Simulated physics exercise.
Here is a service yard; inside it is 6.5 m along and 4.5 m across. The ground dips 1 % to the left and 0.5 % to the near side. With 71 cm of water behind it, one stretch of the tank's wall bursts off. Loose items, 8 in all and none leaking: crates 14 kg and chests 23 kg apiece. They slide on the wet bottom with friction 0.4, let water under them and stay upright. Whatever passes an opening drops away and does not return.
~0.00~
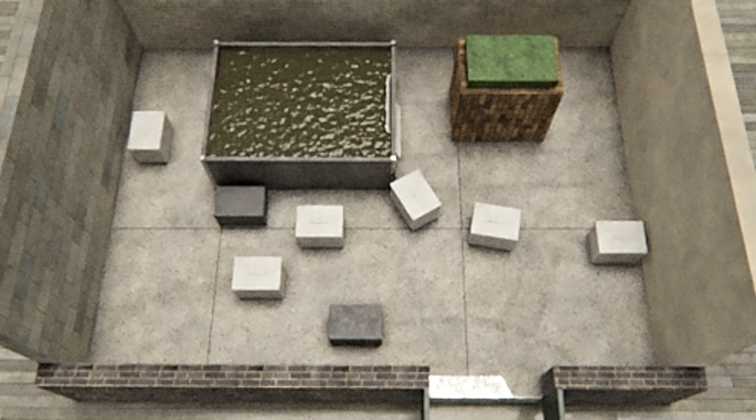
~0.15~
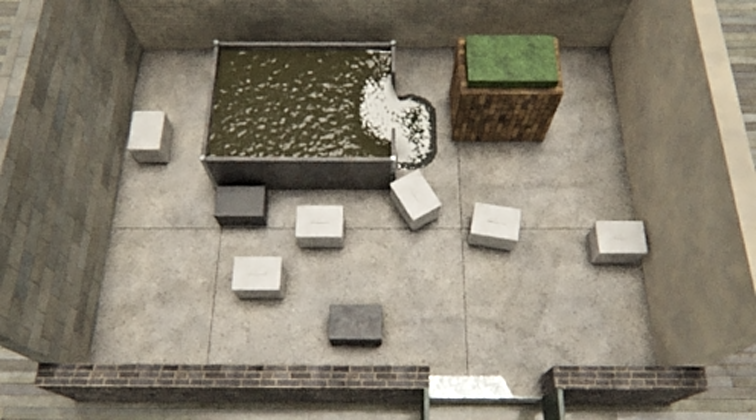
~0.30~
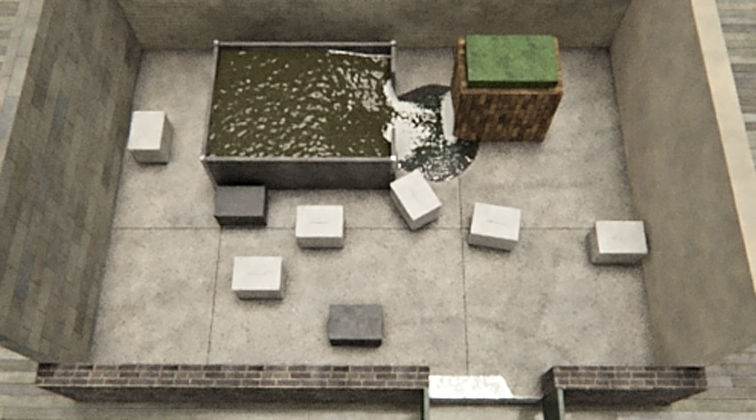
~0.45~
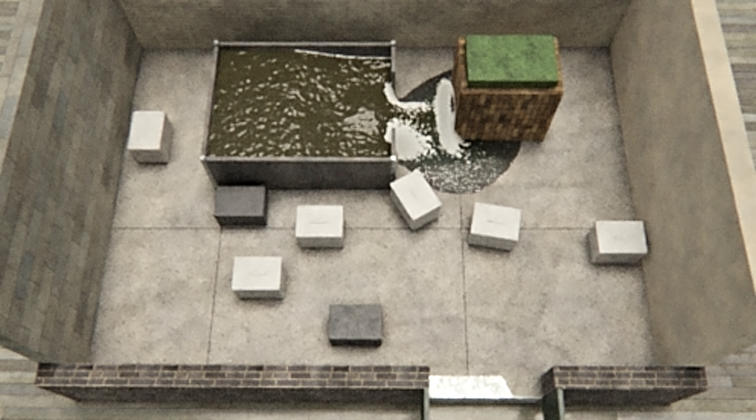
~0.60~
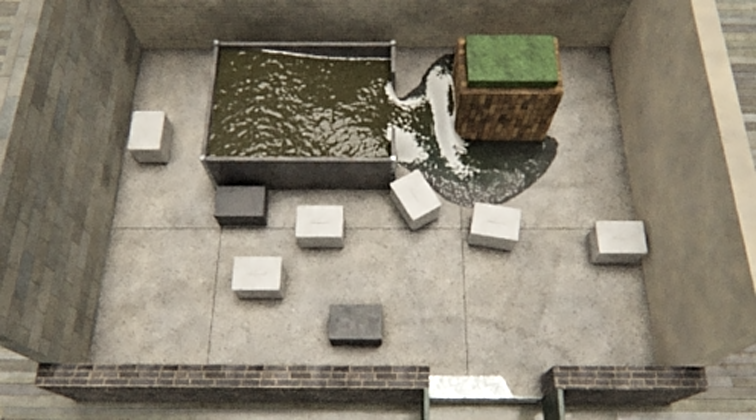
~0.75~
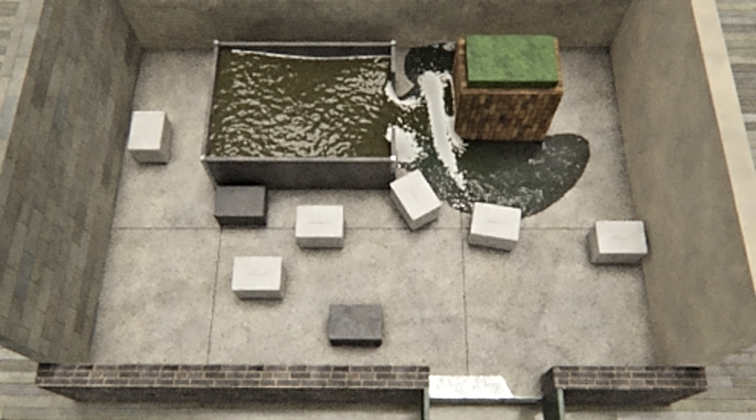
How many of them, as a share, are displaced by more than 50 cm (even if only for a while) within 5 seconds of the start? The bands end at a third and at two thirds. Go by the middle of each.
Share: Under a third.
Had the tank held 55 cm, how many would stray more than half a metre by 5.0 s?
Then 2.
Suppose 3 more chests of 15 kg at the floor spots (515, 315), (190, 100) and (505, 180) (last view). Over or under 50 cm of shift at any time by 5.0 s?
In turn: Past it, under, more.
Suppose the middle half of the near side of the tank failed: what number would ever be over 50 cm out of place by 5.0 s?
In that case 6 of them.
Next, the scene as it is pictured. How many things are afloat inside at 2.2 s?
I count 0.
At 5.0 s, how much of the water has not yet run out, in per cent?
About 94 per cent.
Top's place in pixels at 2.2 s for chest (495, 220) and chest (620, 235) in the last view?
Near (511, 338) and (636, 295).
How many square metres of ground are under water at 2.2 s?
About 17 m2.
After 1.1 s 0 of 8 are over 50 cm from their spots; 0 afloat.
After 2.2 s 2 of 8 are over 50 cm from their spots; 0 afloat.
After 3.5 s 2 of 8 are over 50 cm from their spots; 1 afloat.
After 5.0 s 2 of 8 are over 50 cm from their spots, and 2 have been at some point; 0 afloat.
